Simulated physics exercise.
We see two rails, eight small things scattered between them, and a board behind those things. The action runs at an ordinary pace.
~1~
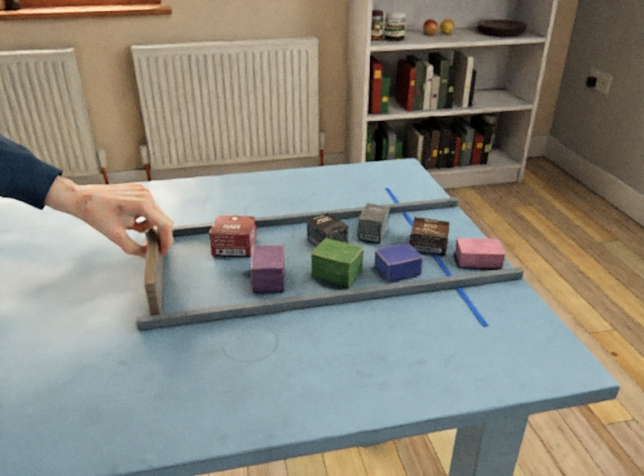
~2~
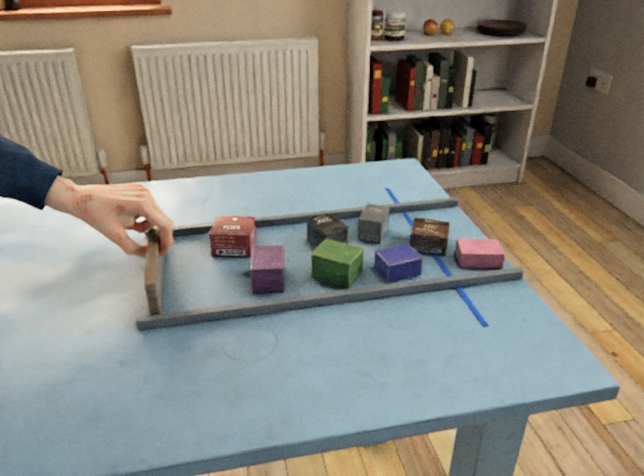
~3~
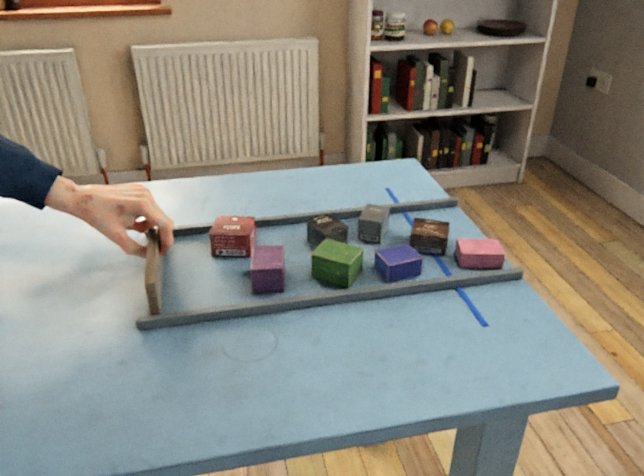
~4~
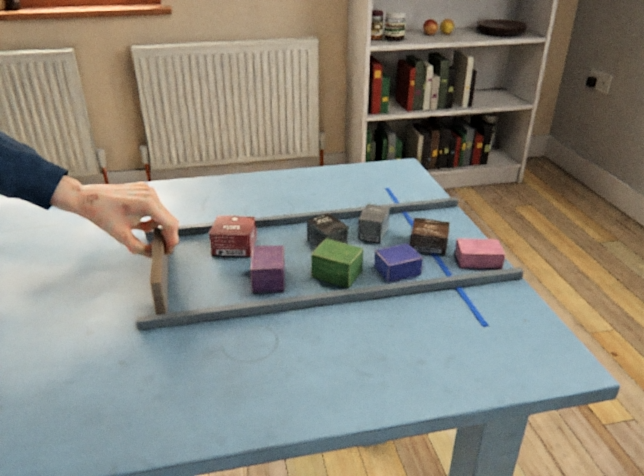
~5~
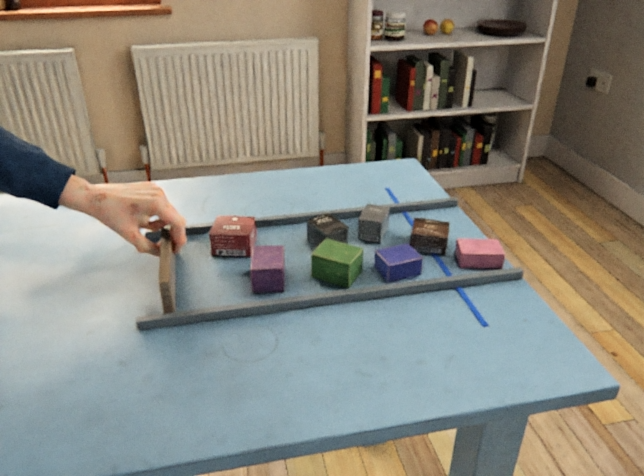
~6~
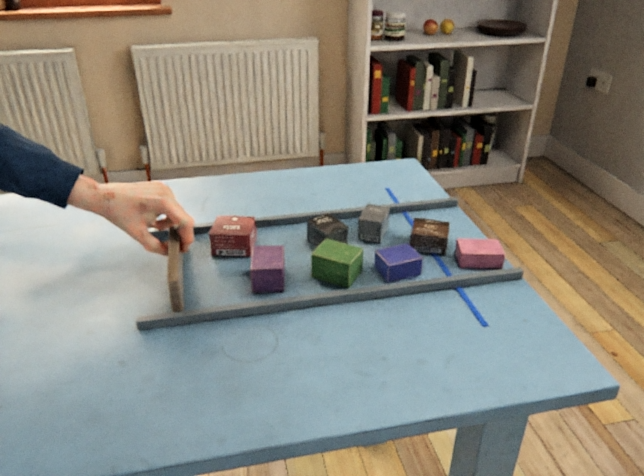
In this clip, a hand holds an upright board at the left end of two rails on a blue table, then slides it a short way right toward several colourful blocks, which stay still between the rails.
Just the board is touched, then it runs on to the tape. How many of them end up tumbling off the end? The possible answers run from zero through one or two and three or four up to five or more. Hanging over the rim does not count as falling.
Final tally: Three or four.
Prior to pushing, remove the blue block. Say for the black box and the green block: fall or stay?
The black box stays up top while the green block stays up top.
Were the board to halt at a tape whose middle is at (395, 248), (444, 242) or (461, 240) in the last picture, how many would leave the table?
1, 6, 6.
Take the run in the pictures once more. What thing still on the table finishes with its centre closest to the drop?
It's the grey box.
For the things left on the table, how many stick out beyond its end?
Overhanging ones - 3.
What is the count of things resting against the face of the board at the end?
So the total is 2.
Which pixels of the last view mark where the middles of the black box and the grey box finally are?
Final centres, first then second: (470, 223), (462, 206).
A little later, none off yet; pink block at rest near (479, 253); brown box at rest near (430, 236); blue block at rest near (401, 262).
When it is over, the number that fall off is three or four; down, blue block, brown box and pink block.
